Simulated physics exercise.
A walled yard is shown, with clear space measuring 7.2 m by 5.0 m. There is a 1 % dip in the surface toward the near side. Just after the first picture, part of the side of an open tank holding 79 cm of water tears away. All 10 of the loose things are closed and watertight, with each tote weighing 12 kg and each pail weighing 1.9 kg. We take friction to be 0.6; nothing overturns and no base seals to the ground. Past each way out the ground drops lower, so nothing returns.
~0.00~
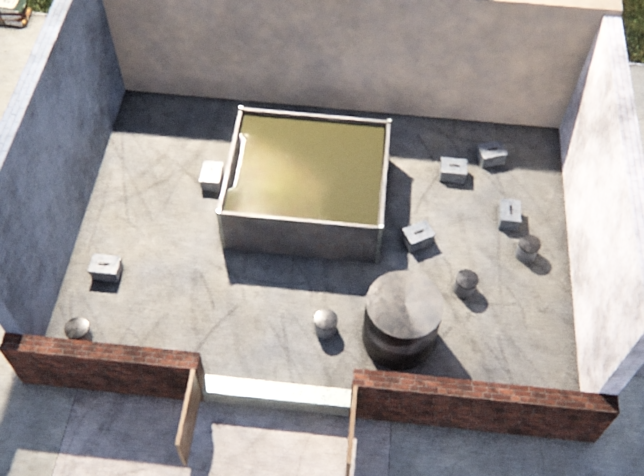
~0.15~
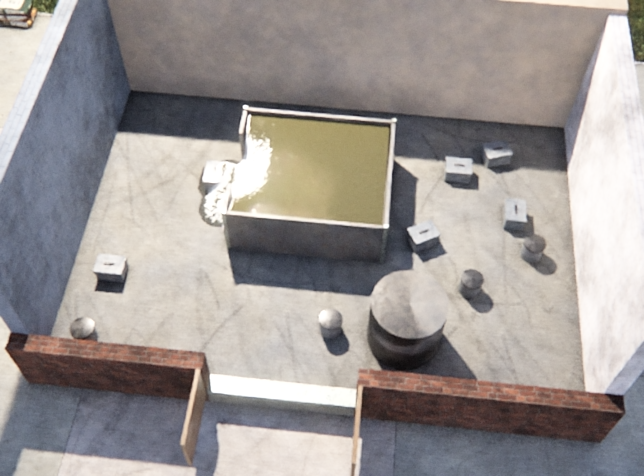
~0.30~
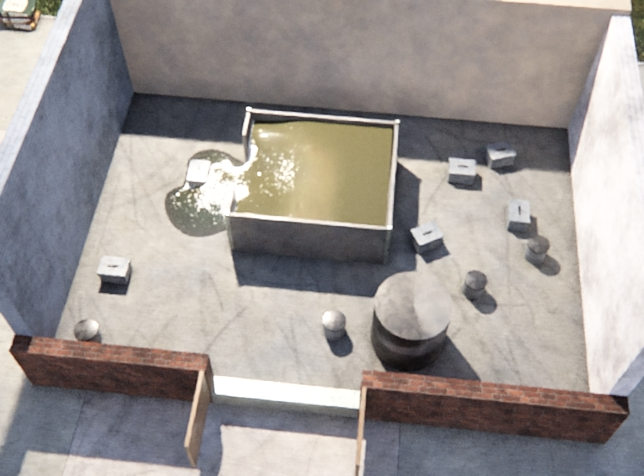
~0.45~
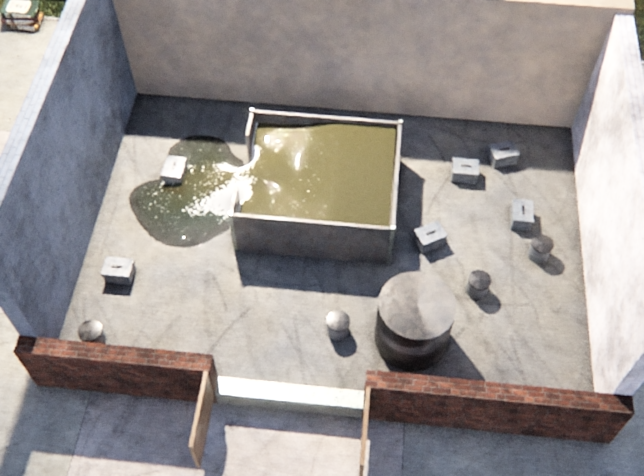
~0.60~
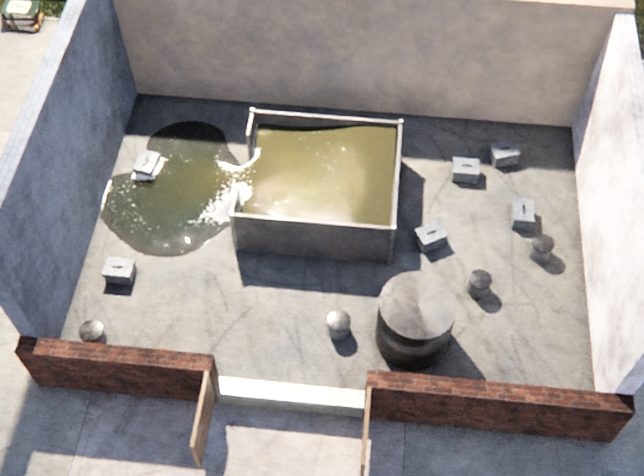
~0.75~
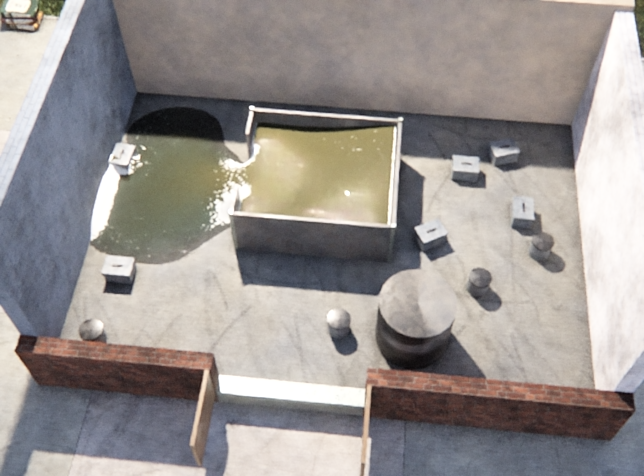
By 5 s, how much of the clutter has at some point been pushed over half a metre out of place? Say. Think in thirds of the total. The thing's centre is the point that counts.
The portion is a third to two thirds.
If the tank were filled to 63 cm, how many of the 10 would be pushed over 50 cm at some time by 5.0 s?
It would come to 4 of them.
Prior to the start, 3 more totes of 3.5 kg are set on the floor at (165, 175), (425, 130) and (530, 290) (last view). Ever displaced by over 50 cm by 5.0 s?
Taking them one by one: It goes beyond, then it goes beyond, then it stays within.
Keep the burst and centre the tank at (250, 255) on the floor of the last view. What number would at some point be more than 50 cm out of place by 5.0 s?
The answer would then be 3.
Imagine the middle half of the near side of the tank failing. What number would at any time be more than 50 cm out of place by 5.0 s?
The answer would then be 2.
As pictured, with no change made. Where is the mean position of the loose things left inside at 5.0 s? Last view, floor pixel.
Near (455, 227).
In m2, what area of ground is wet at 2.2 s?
Wet area: Approx. 14 m2.
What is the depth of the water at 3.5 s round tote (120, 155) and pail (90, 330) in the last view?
Depths: Near 9 cm, then near 5 cm.
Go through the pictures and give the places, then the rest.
In the first picture, a tote at (211, 172), on the bottom; a tote at (419, 232) rests on the ground; water covers 4.2 m2; 0 of 10 have shifted.
In the second picture, a tote at (215, 171) rests on the ground; a tote at (424, 232) rests on the ground; 4.8 m2 under water; 0 of 10 have shifted.
In the third picture, a tote at (198, 170), on the bottom, 33 cm from its start; a tote at (427, 233), on the bottom; 5.6 m2 under water; 1 of 10 have shifted.
In the fourth picture, a tote at (174, 166) rests on the ground, 78 cm from its start; a tote at (431, 233), on the bottom; water covers 6.8 m2; 1 of 10 have shifted.
In the fifth picture, a tote at (146, 161), on the bottom, 124 cm from its start; a tote at (432, 232) rests on the ground; water covers 8.1 m2; 1 of 10 have shifted.
In the sixth picture, a tote at (122, 154), on the bottom, 164 cm from its start; a tote at (431, 230) rests on the ground; water covers 9.2 m2; 1 of 10 have shifted.
After 1.1 s 1 of 10 are over 50 cm from their spots; 1 afloat.
After 2.2 s 2 of 10 are over 50 cm from their spots; 2 afloat.
After 3.5 s 3 of 10 are over 50 cm from their spots; 1 afloat.
After 5.0 s 4 of 10 are over 50 cm from their spots, and 4 have been at some point; 1 afloat.
